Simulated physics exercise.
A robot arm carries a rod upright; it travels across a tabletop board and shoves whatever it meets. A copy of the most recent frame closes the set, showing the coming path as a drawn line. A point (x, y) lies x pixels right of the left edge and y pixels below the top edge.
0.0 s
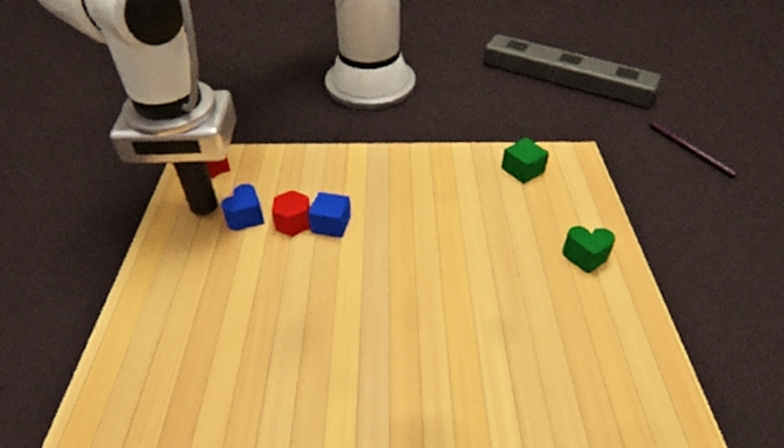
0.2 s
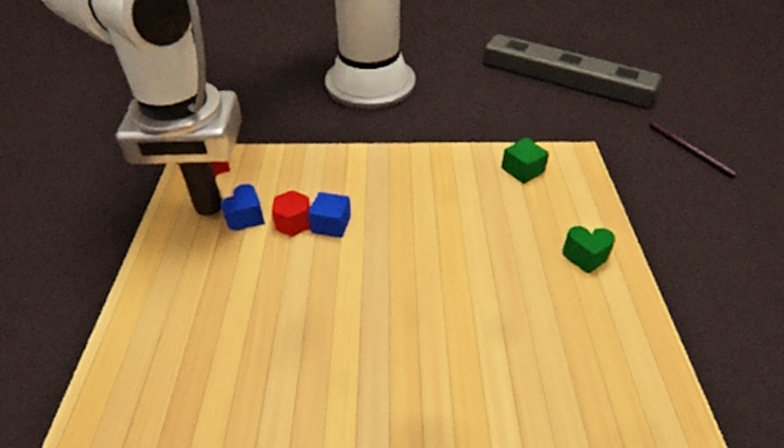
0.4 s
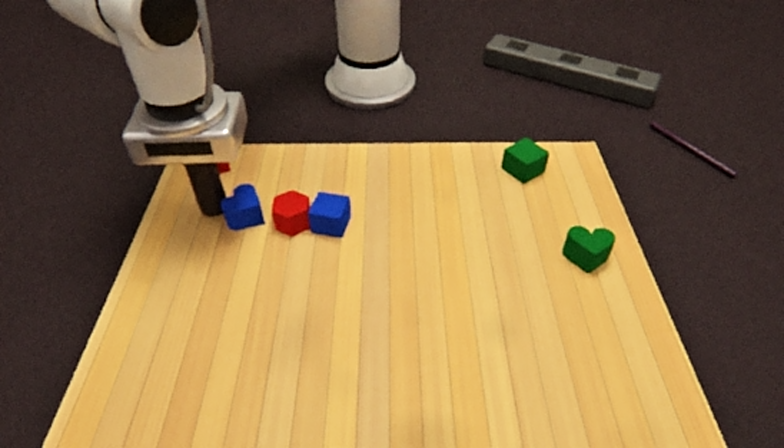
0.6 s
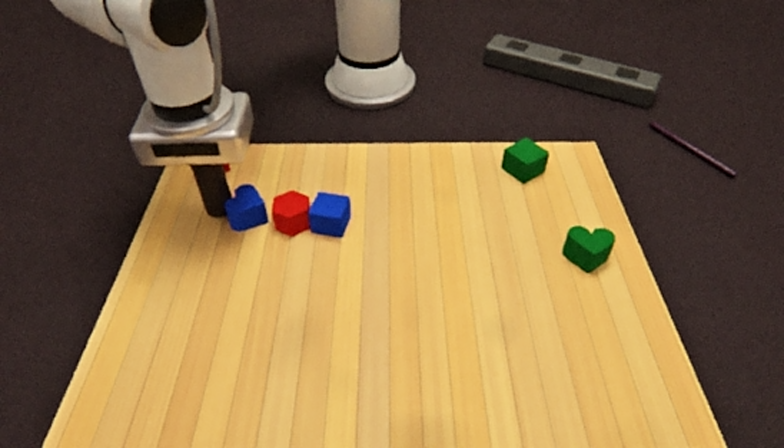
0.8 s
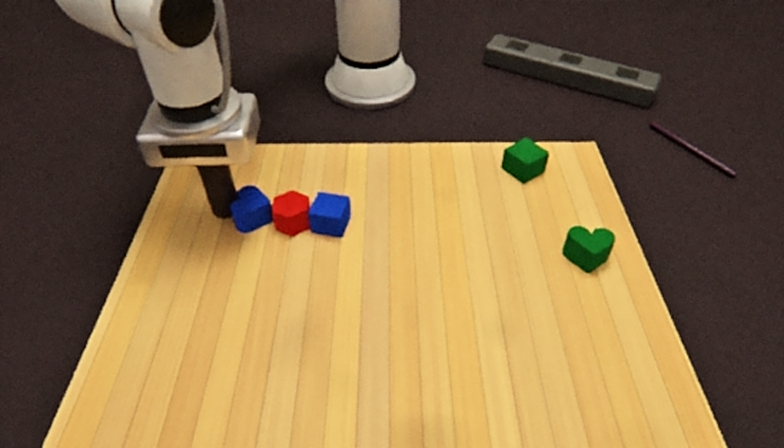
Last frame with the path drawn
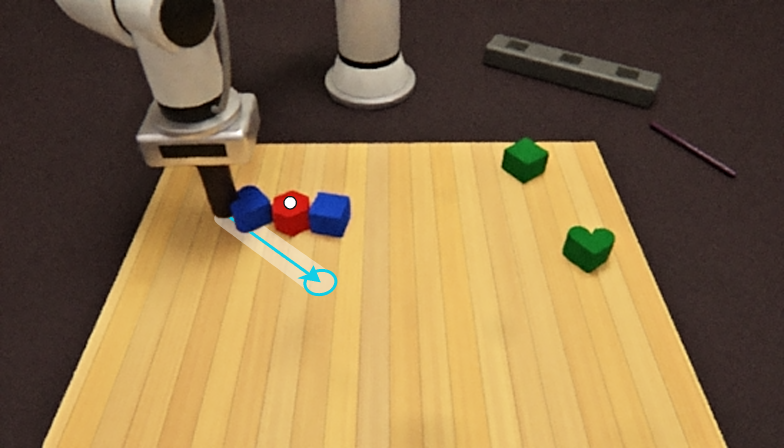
In the video, a robot arm above a wooden board moves its dark rod slightly right, nudging a blue heart-shaped block a short way toward a red hexagonal block and a blue block, while two green blocks remain still.
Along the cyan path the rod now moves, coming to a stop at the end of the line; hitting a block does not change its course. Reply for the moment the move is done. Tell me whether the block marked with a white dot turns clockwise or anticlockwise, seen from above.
Its spin: Clockwise.
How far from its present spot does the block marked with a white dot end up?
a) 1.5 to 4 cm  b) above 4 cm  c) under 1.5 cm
Letter a.
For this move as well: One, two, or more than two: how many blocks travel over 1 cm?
It shifts three blocks or more.
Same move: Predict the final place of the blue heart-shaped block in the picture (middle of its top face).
Just about (275, 204).
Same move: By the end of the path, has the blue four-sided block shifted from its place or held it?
By the end it has moved.
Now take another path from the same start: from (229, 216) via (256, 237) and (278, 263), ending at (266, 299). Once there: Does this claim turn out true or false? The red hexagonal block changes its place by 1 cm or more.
That claim is true.
Drawn move, in a line from (229, 216) to (320, 282); the dot is on the red hexagonal block.
On the path given first. One third of the way, rod (256, 230); blue heart-shaped block (274, 203), turned 55° anticlockwise; red hexagonal block (311, 199), turned 20° clockwise; blue four-sided block (343, 206).
Two thirds of the way, rod (287, 253); blue heart-shaped block (275, 204), turned 70° anticlockwise; red hexagonal block (311, 199), turned 25° clockwise; blue four-sided block (344, 206).
At the end, rod (319, 276); blue heart-shaped block (275, 204), turned 70° anticlockwise; red hexagonal block (311, 199), turned 25° clockwise; blue four-sided block (344, 206).
